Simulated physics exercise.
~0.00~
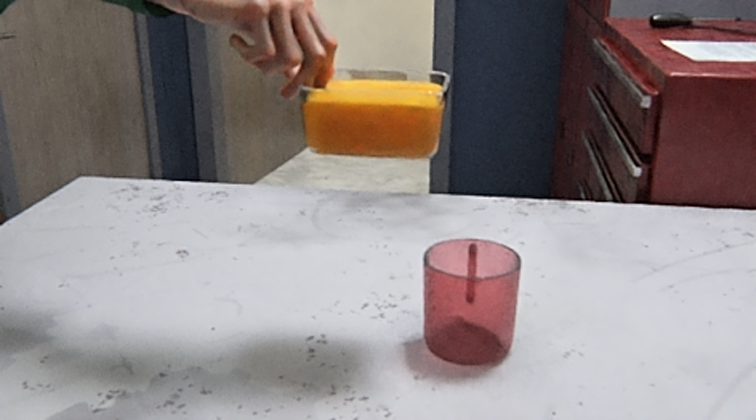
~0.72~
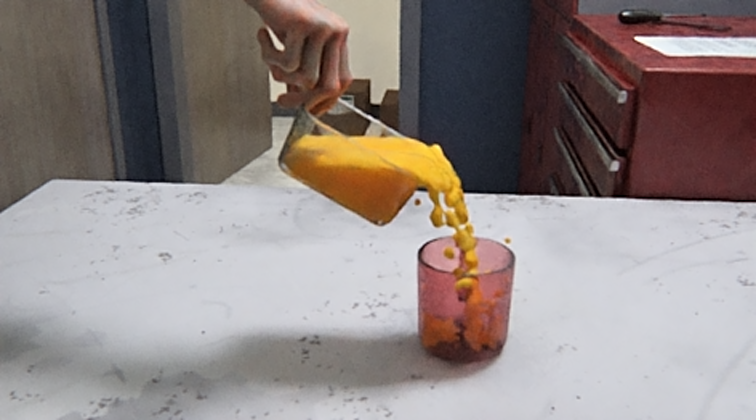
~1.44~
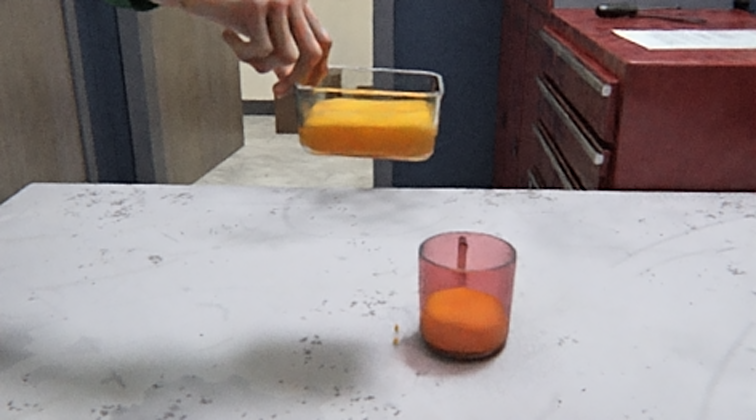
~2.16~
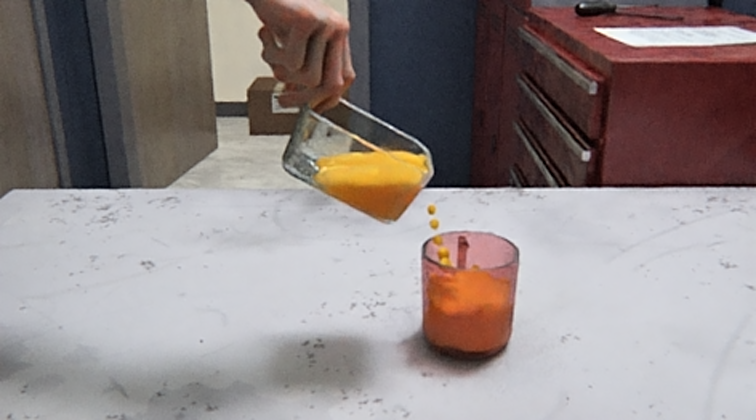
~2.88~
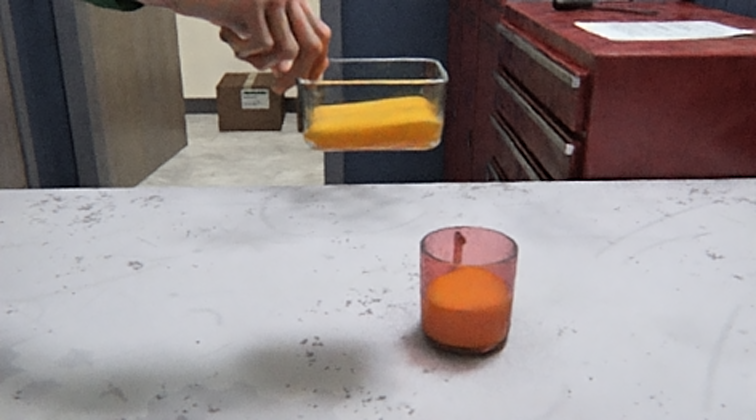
The video shows a hand holding a clear container of orange liquid above and left of a translucent red cup on a white table, tipping it to pour, levelling it, then pouring again and levelling it, leaving the cup partly filled and some liquid in the container.
